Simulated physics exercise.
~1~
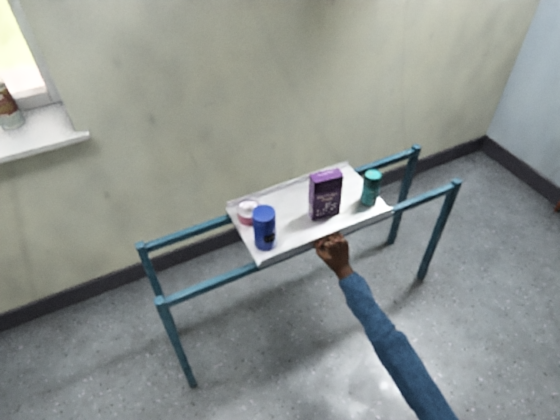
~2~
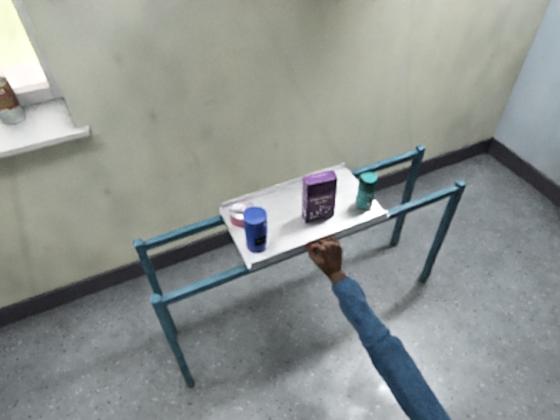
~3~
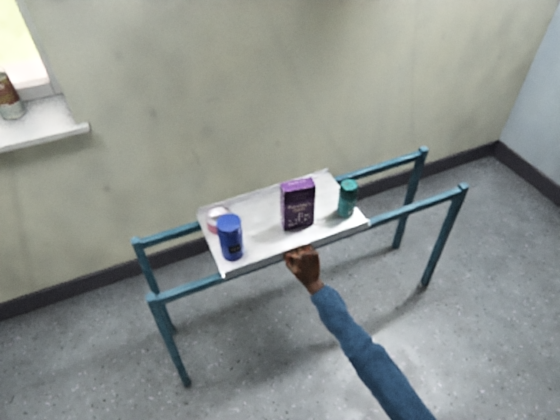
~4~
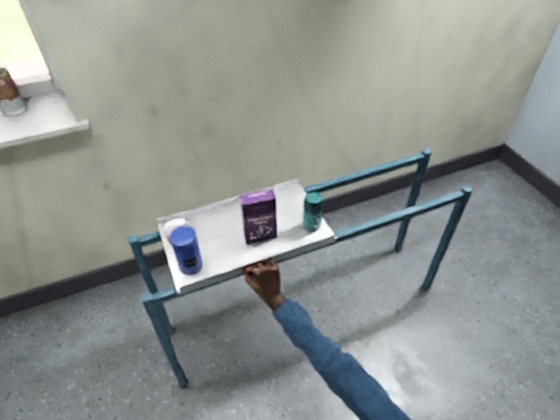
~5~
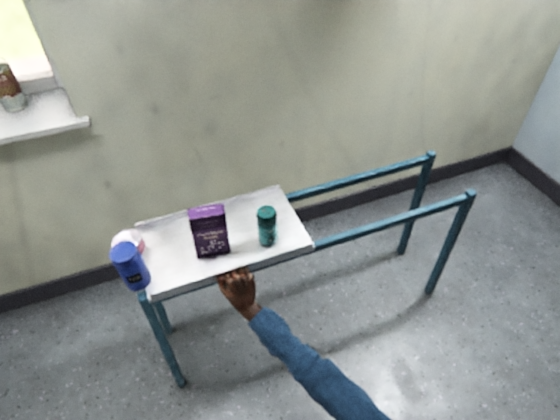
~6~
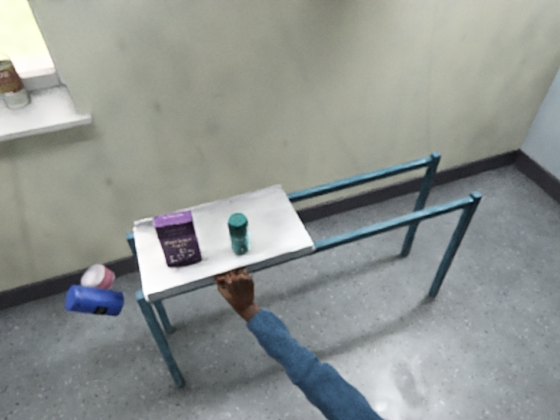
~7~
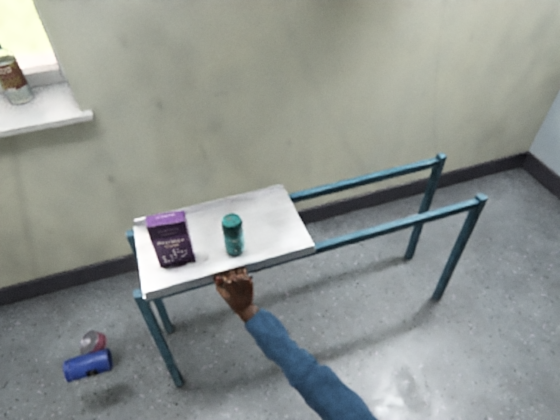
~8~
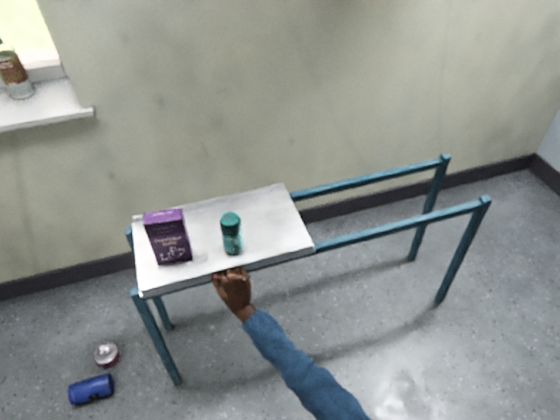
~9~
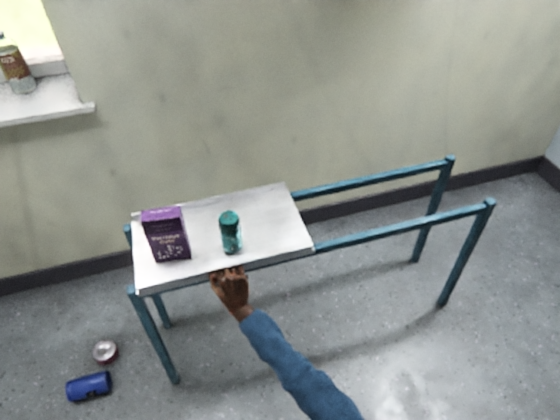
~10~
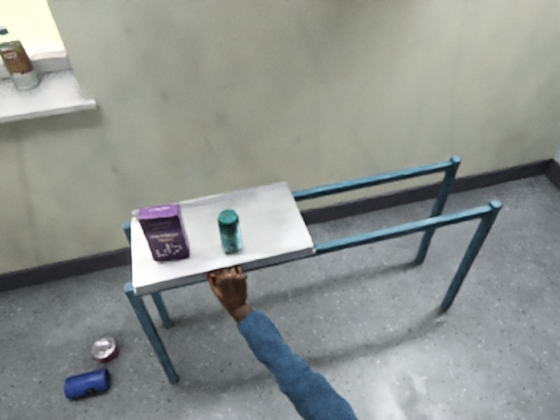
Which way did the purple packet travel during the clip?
The purple packet travelled to the left, staying upright on the tray.
